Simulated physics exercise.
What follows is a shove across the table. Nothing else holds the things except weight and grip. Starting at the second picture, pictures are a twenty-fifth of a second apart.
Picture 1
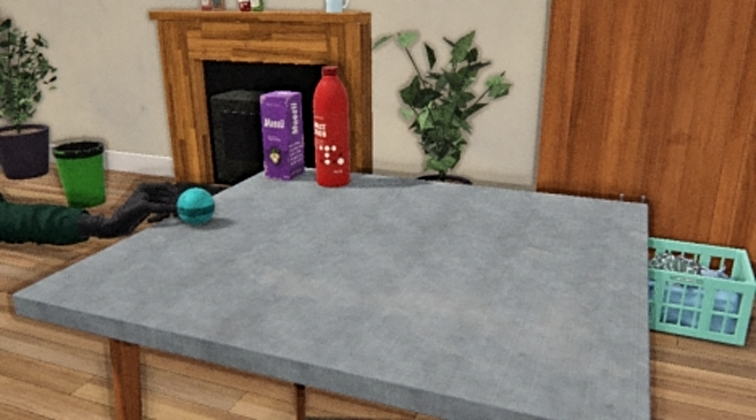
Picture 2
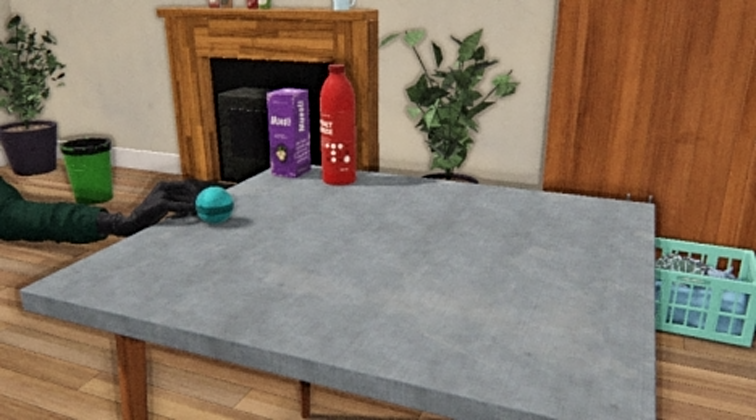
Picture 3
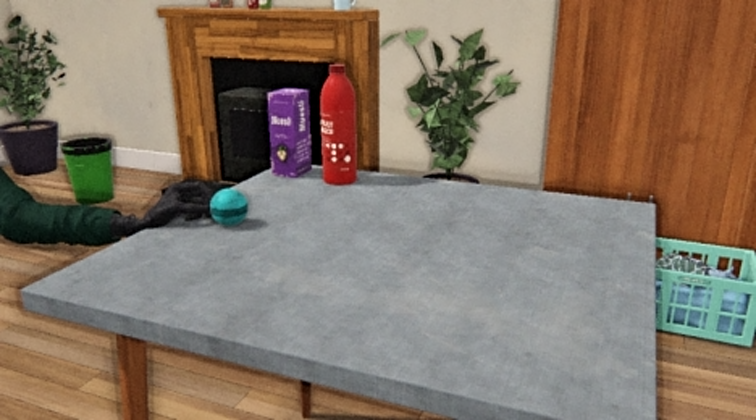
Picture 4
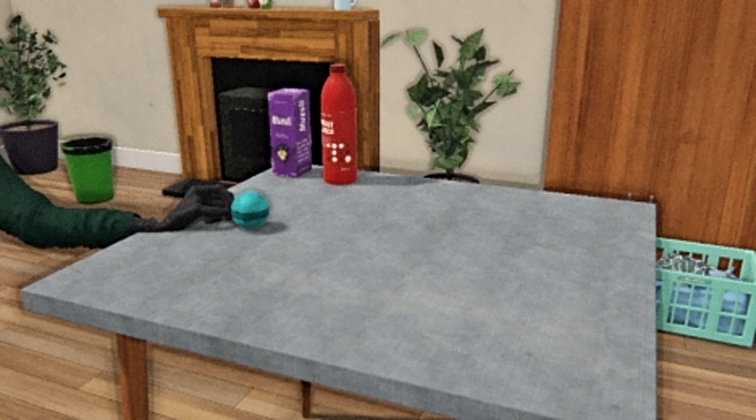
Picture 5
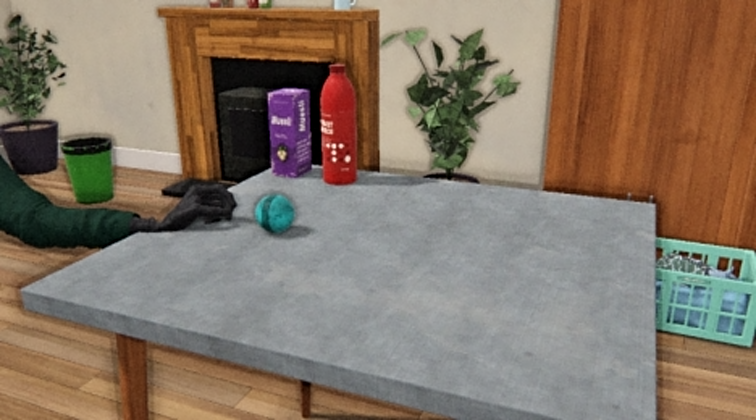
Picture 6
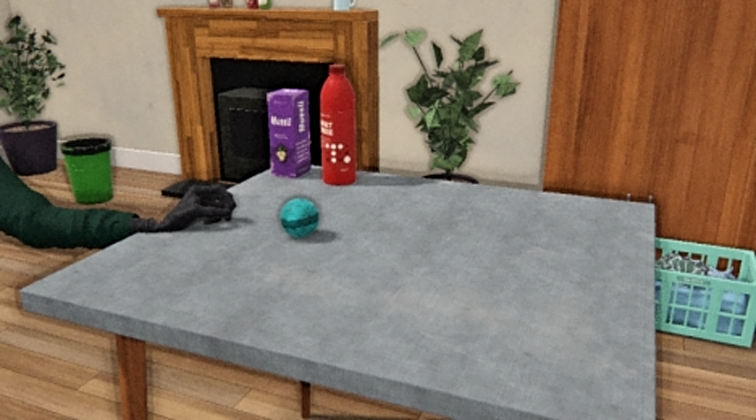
On a grey tabletop, a dark-gloved hand pushing a turquoise ball rightward, the ball then rolling clear of the fingers.
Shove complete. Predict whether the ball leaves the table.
I predict it will be down off the table.
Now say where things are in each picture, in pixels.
Under the hand; turquoise ball (196, 207), in the first frame.
Under the hand; turquoise ball (215, 205), in the second frame.
Under the hand; turquoise ball (229, 207), in the third frame.
Turquoise ball (251, 210), in the fourth frame.
Turquoise ball (275, 214) displaced about its own width, in the fifth frame.
Turquoise ball (300, 218) displaced about its own width, in the sixth frame.
Then, 0.40 s past the last view, turquoise ball displaced well along near (569, 258).
Then, 0.70 s past the last view, turquoise ball now off the table.
Finally, off the table, turquoise ball.
